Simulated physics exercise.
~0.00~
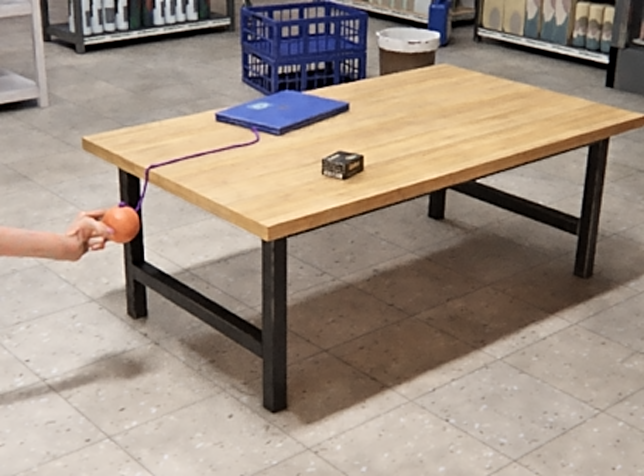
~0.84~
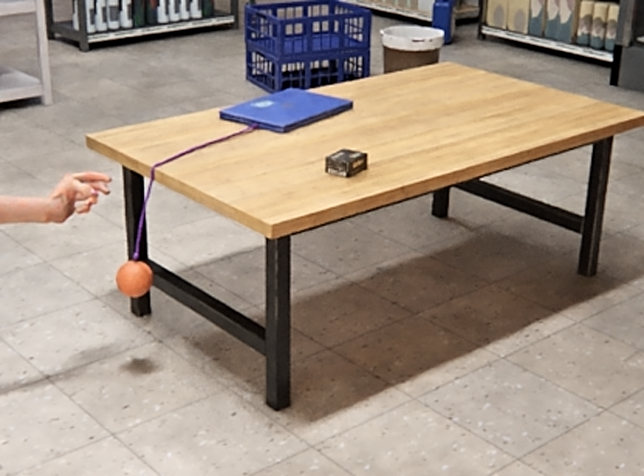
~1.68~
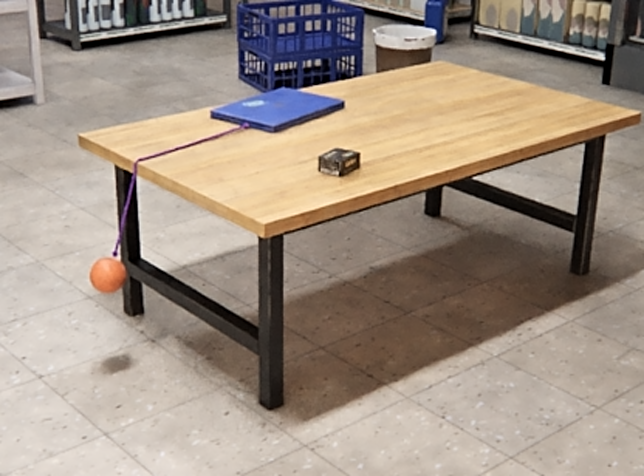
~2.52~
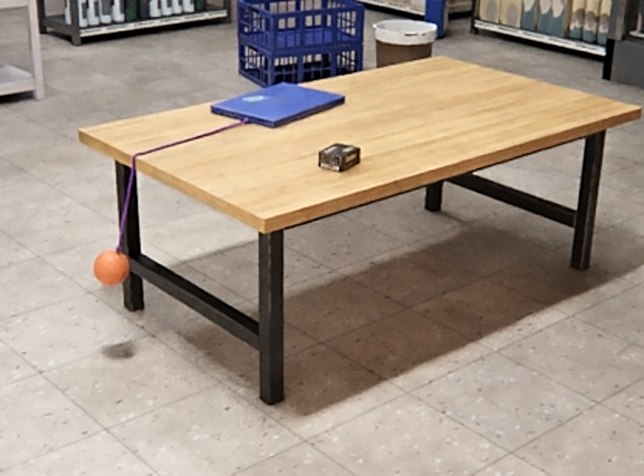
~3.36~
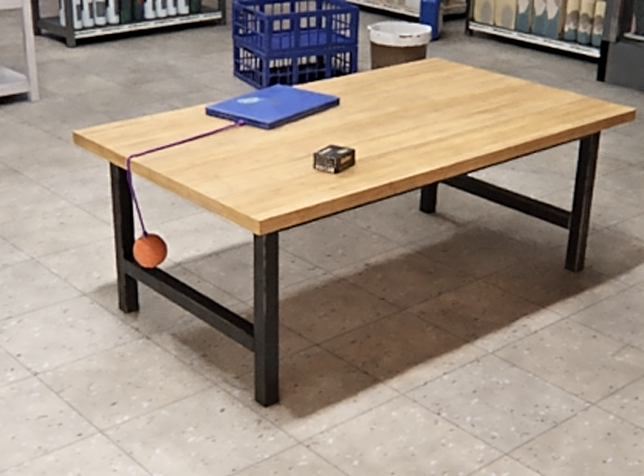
At first, a hand holds an orange ball-like fruit beside the left end of a wooden table, with a purple shoelace running from it over the edge to a blue laptop. A small black box sits nearby on the tabletop. The hand lets go and draws back as the orange drops a short way and the shoelace straightens. With the hand gone from view, the orange hangs a little to the left, then swings back to the right beneath the edge. It ends up dangling in the air above the floor, while the laptop and the box stay in place.
